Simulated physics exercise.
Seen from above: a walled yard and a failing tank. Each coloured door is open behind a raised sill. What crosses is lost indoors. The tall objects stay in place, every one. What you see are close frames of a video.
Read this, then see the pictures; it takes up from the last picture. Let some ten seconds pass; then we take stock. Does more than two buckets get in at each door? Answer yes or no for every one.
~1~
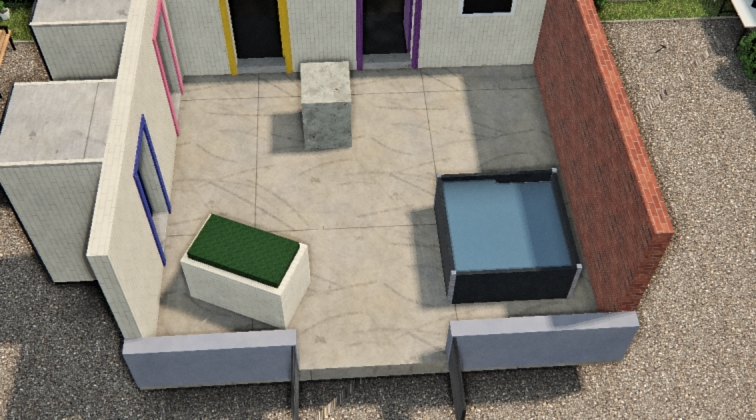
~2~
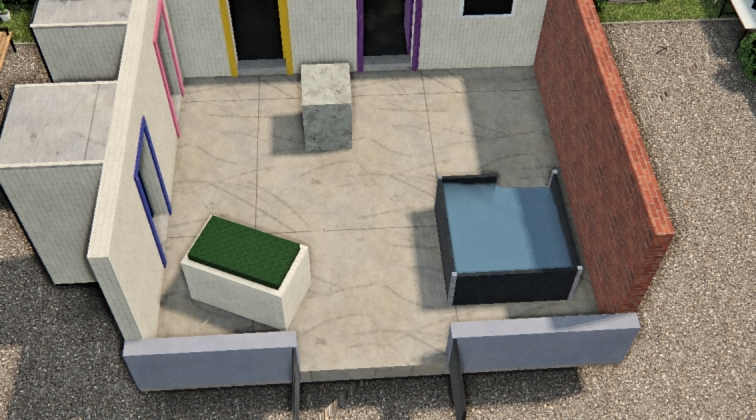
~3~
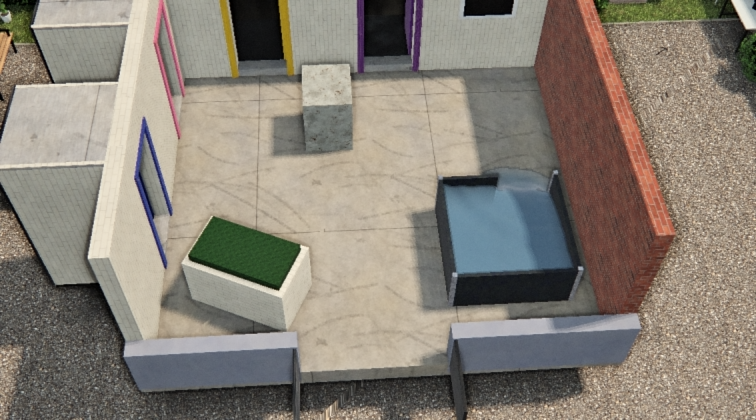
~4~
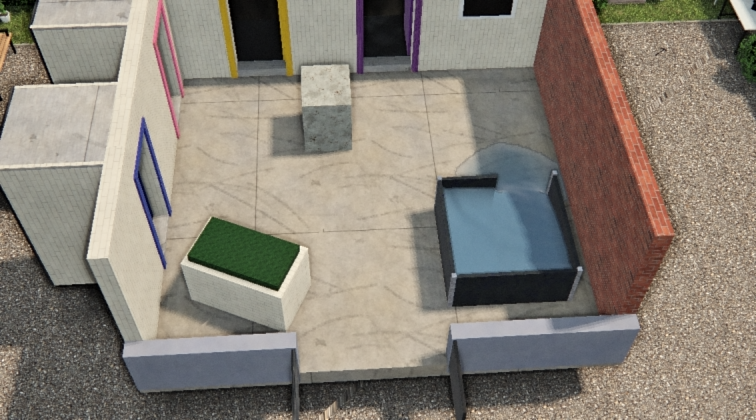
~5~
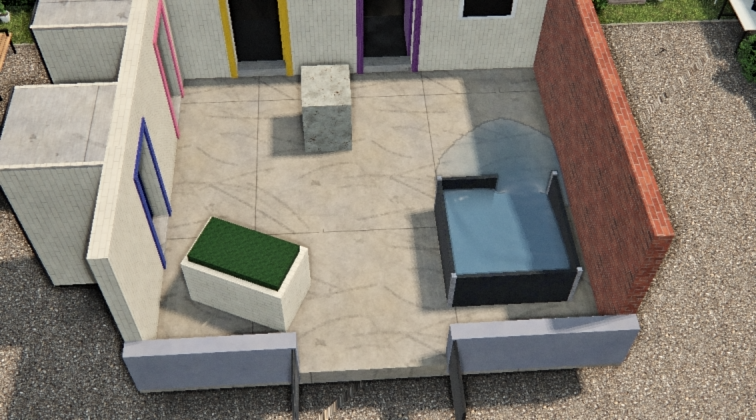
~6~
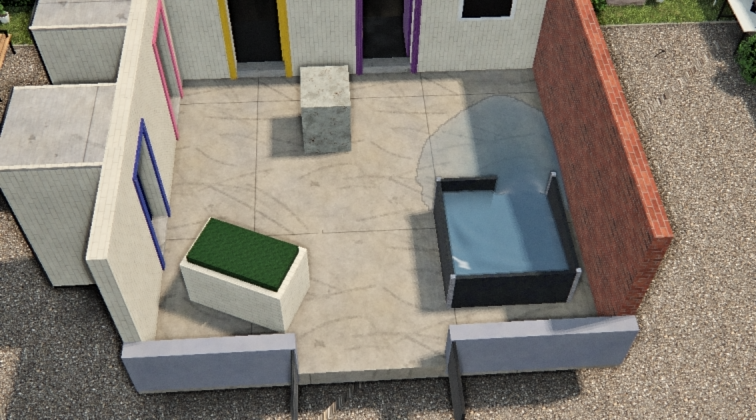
Purple door: No, yellow door: No, pink door: Yes, blue door: No.
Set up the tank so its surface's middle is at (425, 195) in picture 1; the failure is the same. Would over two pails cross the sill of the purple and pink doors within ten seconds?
Briefly, the purple door overshoots and the pink door overshoots.
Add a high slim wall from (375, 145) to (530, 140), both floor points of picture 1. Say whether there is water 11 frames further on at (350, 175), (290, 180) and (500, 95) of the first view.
Results in sequence: Swamped / swamped / swamped.
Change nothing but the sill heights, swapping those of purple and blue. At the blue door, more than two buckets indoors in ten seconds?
Outcome at blue: It remains short of it.
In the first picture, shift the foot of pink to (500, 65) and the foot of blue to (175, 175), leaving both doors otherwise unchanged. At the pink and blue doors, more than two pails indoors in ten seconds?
Well, the pink one crosses the threshold, while the blue one stays short of the threshold.
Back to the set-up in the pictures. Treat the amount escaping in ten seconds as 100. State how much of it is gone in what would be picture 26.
Somewhere around 0 per cent, I'd say.
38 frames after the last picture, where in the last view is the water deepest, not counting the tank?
At about (193, 89).
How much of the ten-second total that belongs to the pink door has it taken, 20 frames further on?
My estimate: Close to 0 per cent.
A moment on, water covers 25 % of the floor; the purple door not reached, the yellow door not reached, the pink door not reached, the blue door not reached.
Next, water covers 30 % of the floor; the purple door wet at the sill, nothing in, the yellow door not reached, the pink door not reached, the blue door not reached.
Then, water covers 40 % of the floor; the purple door under two buckets in, the yellow door wet at the sill, nothing in, the pink door not reached, the blue door not reached.
Later, water covers 70 % of the floor; the purple door under two buckets in, the yellow door wet at the sill, nothing in, the pink door over two buckets in, the blue door wet at the sill, nothing in.
In the end, water covers 95 % of the floor; the purple door under two buckets in, the yellow door wet at the sill, nothing in, the pink door far over two buckets in, the blue door wet at the sill, nothing in.
